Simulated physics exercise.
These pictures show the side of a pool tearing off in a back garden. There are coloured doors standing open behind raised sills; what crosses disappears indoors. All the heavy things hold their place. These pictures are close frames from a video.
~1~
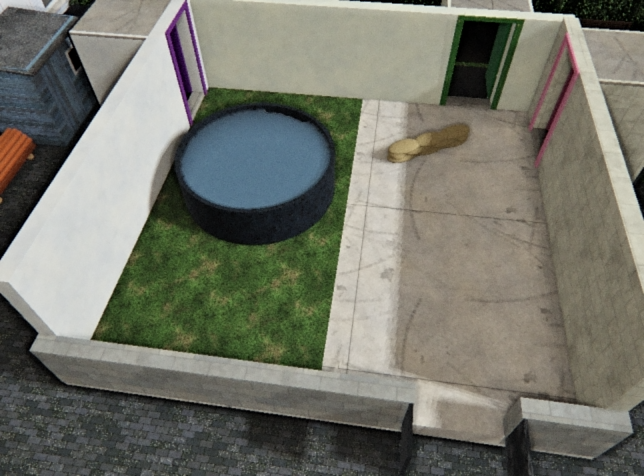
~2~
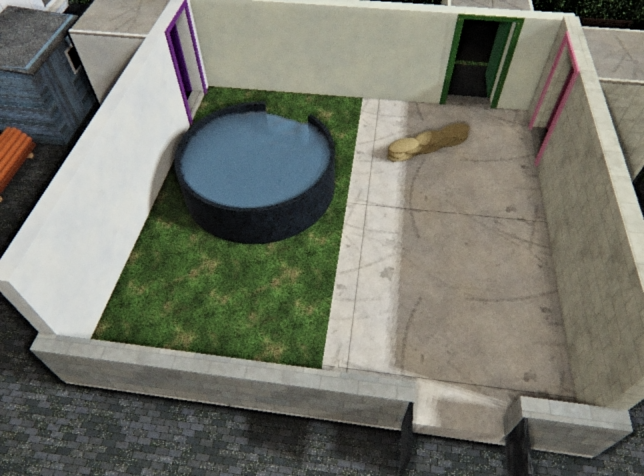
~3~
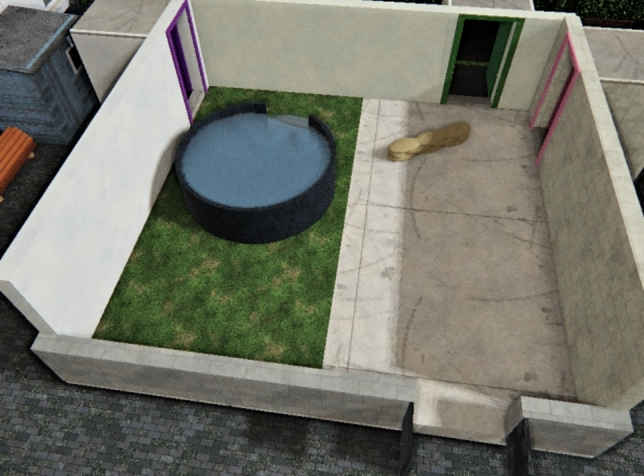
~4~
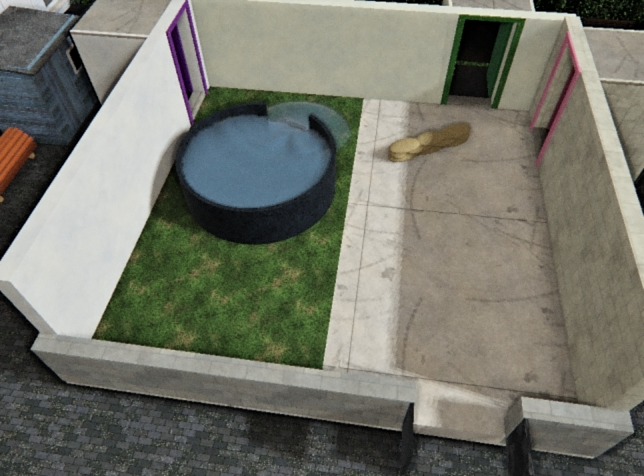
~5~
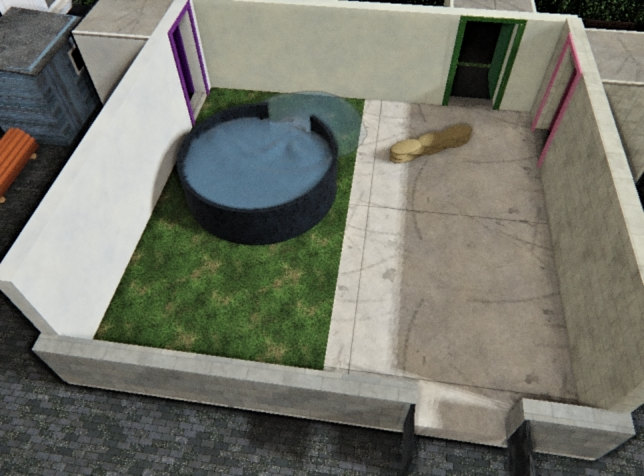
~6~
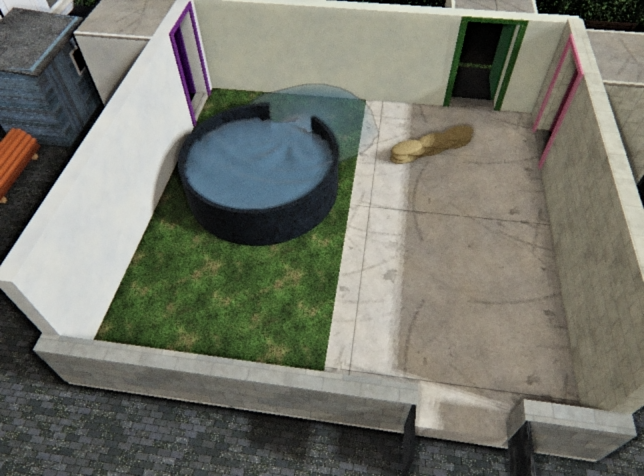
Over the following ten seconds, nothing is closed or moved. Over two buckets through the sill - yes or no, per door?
Pink door - yes, purple door - yes, green door - yes.
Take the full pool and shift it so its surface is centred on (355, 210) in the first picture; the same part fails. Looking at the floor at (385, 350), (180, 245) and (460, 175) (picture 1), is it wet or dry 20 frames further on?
Point by point: Still bare; still bare; swamped.
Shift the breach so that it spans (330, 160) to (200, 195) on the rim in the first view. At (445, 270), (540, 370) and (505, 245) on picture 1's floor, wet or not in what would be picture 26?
Point by point: Soaked; soaked; soaked.
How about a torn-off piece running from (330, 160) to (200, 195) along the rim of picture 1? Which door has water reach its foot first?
It's the pink-painted one.
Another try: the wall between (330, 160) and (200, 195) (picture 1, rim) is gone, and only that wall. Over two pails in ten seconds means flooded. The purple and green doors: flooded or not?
The purple one remains shy of it and the green one crosses the line, I think.
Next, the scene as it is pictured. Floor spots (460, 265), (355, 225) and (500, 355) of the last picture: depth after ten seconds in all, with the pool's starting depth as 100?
Respectively near 4, 6 and 6 per cent.
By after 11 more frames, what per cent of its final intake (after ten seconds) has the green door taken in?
About 0 per cent.
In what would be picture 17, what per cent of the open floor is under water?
It comes to 25 per cent.
A moment on, water covers 15 % of the floor; the pink door not reached, the purple door not reached, the green door not reached.
Next, water covers 25 % of the floor; the pink door not reached, the purple door under two buckets in, the green door wet at the sill, nothing in.
Then, water covers 35 % of the floor; the pink door over two buckets in, the purple door far over two buckets in, the green door under two buckets in.
Later, water covers 75 % of the floor; the pink door far over two buckets in, the purple door far over two buckets in, the green door far over two buckets in.
In the end, water covers 95 % of the floor; the pink door far over two buckets in, the purple door far over two buckets in, the green door far over two buckets in.
